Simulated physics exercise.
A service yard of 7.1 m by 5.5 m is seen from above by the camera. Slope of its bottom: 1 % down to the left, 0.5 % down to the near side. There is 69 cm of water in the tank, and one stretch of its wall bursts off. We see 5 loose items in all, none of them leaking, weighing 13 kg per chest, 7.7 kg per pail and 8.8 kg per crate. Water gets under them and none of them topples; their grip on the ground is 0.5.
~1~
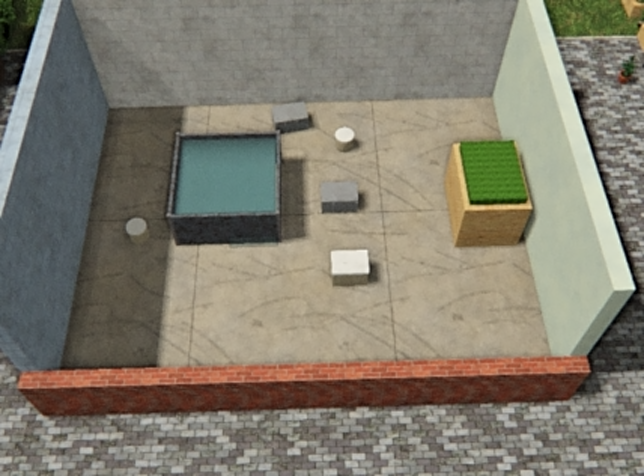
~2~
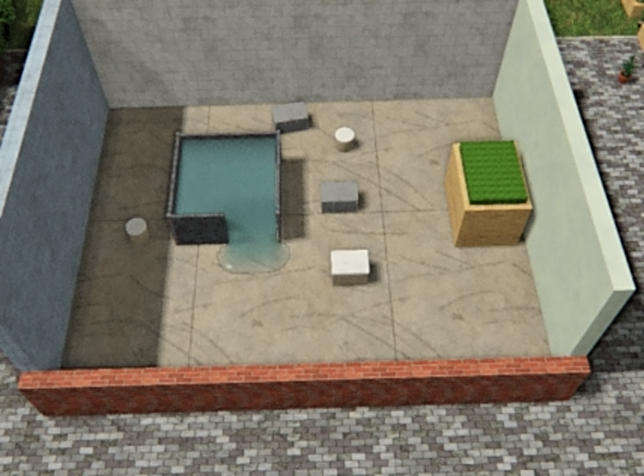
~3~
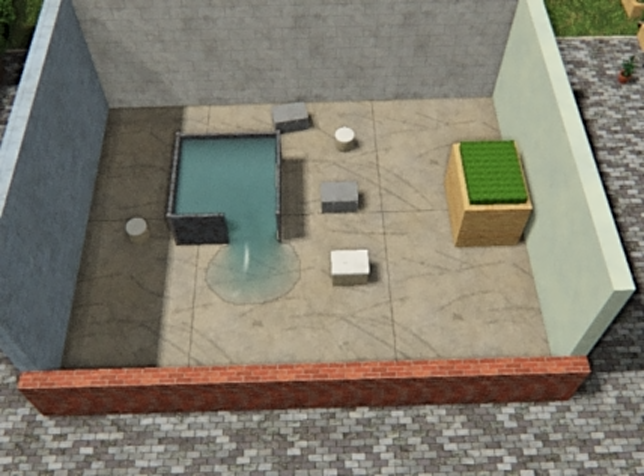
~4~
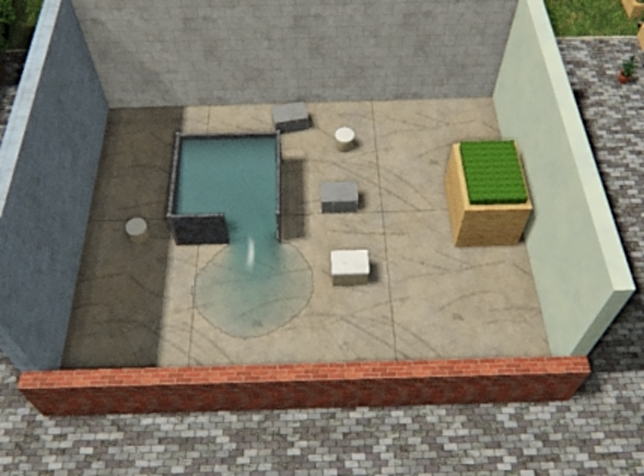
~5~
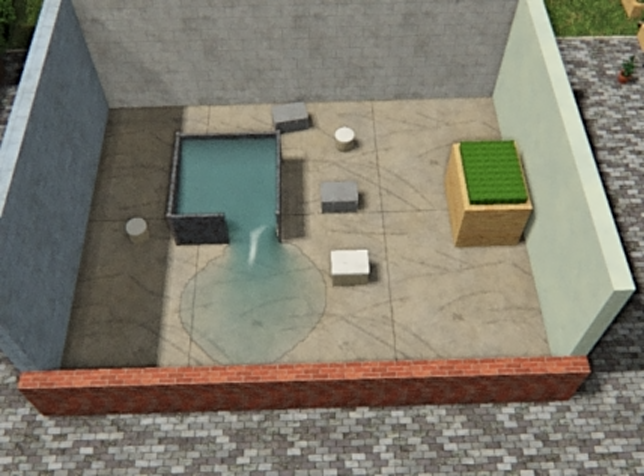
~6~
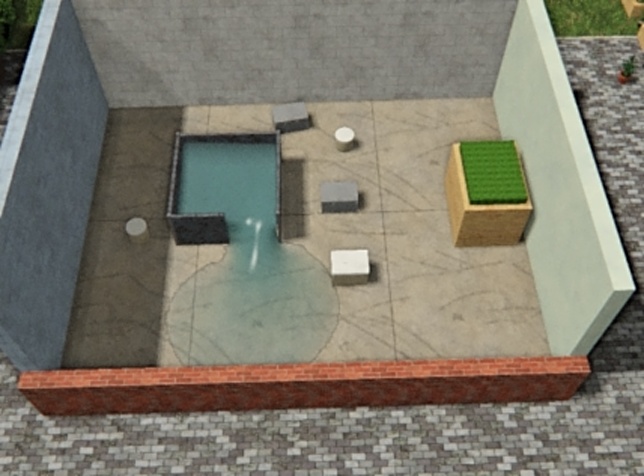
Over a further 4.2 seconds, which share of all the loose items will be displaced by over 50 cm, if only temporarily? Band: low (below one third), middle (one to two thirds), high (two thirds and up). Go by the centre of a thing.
Low.
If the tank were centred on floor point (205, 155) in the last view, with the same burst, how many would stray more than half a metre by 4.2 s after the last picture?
In that case 1 of them.
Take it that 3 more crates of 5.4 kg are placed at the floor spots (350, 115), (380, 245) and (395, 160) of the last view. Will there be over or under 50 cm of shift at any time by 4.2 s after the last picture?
Outcome: Stays within first, stays within next, stays within last.
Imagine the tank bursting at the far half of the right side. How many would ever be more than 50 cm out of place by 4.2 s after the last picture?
2.
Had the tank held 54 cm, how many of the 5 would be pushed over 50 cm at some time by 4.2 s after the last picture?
That would give 0.
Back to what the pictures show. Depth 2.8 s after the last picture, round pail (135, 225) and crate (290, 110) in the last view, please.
Depths: Near 2 cm, then near 0 cm.
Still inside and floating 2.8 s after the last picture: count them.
Count: 0.
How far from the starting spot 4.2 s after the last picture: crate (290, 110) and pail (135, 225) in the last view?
Shifts in order: 0 cm; 5 cm.
Then, 0.4 s after the last picture 0 of 5 are over 50 cm from their spots; 0 afloat.
Then, 1.5 s after the last picture 0 of 5 are over 50 cm from their spots; 0 afloat.
Then, 2.8 s after the last picture 0 of 5 are over 50 cm from their spots; 0 afloat.
Then, 4.2 s after the last picture 0 of 5 are over 50 cm from their spots, and 0 have been at some point; 0 afloat.
